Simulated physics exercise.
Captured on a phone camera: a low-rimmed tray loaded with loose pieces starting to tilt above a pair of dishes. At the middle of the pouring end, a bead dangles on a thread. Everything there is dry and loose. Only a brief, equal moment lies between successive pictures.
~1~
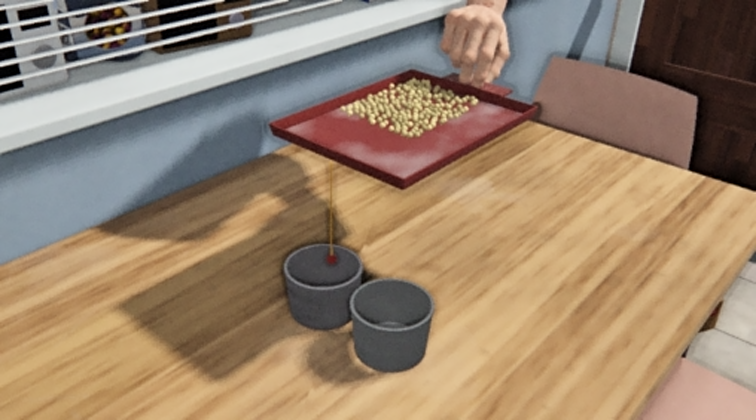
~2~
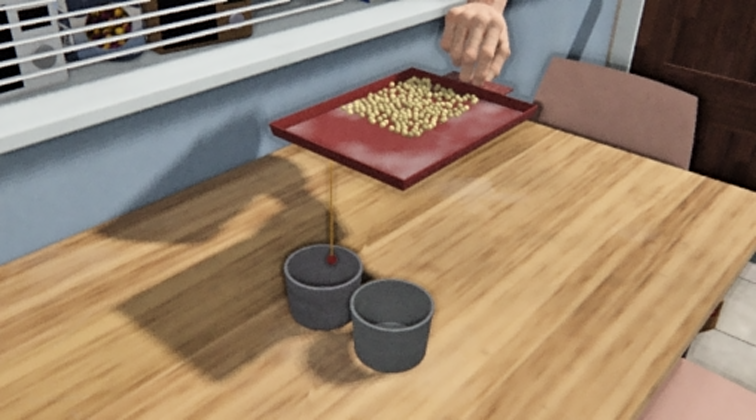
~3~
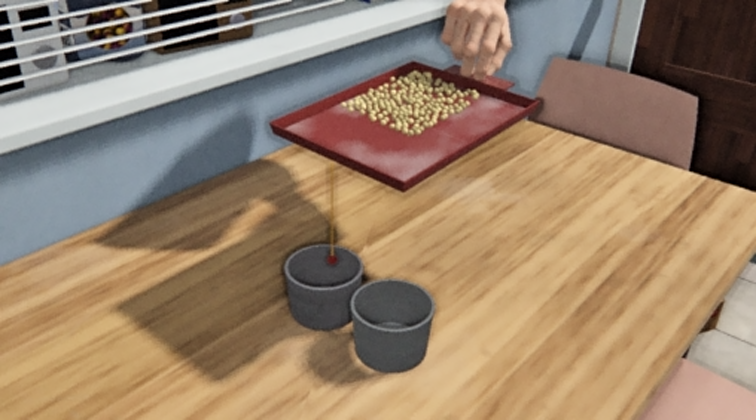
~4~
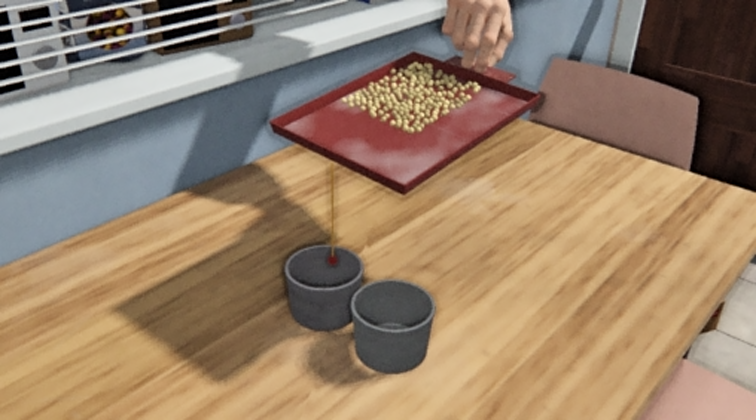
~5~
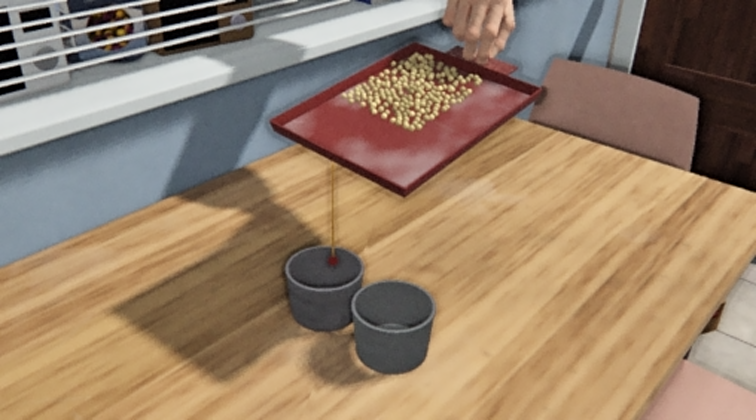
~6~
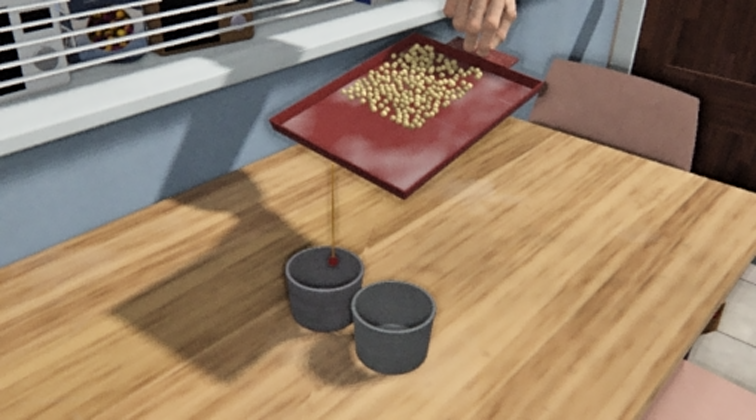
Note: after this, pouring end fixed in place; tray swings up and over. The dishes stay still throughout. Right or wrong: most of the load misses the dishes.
Wrong, the dishes get over half.
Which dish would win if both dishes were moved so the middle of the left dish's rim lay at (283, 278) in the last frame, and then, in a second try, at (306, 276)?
Result, try one: The right of the two; try two: The right of the two.
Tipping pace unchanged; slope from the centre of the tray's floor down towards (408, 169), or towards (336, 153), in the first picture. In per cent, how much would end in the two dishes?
In order: About 90, then 20 percent.
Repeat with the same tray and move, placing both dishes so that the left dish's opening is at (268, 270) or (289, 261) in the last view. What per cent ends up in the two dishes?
About 10 and 40 per cent respectively.
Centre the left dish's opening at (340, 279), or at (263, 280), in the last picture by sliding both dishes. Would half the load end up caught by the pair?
First shift, a majority share; second shift, a minority share.
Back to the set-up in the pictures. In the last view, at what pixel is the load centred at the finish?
Near (393, 349).
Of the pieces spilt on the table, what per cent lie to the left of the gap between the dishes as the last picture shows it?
It comes to 50 per cent or so.
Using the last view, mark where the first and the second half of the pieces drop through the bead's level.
(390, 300) for the early half, (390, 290) for the late half.
Soon after the last picture, tray tipped steeply; about two thirds on the tray; a small part in the right dish; a small part outside both; a stray few in the air.
A little later, tray tipped right over; a small part on the tray; about half in the right dish; a small part outside both; about a quarter in the air.
Later still, tray tipped past a quarter turn; most in the right dish; a small part outside both.
At rest, tray tipped past a quarter turn; most in the right dish; none in the left dish; a small part outside both.
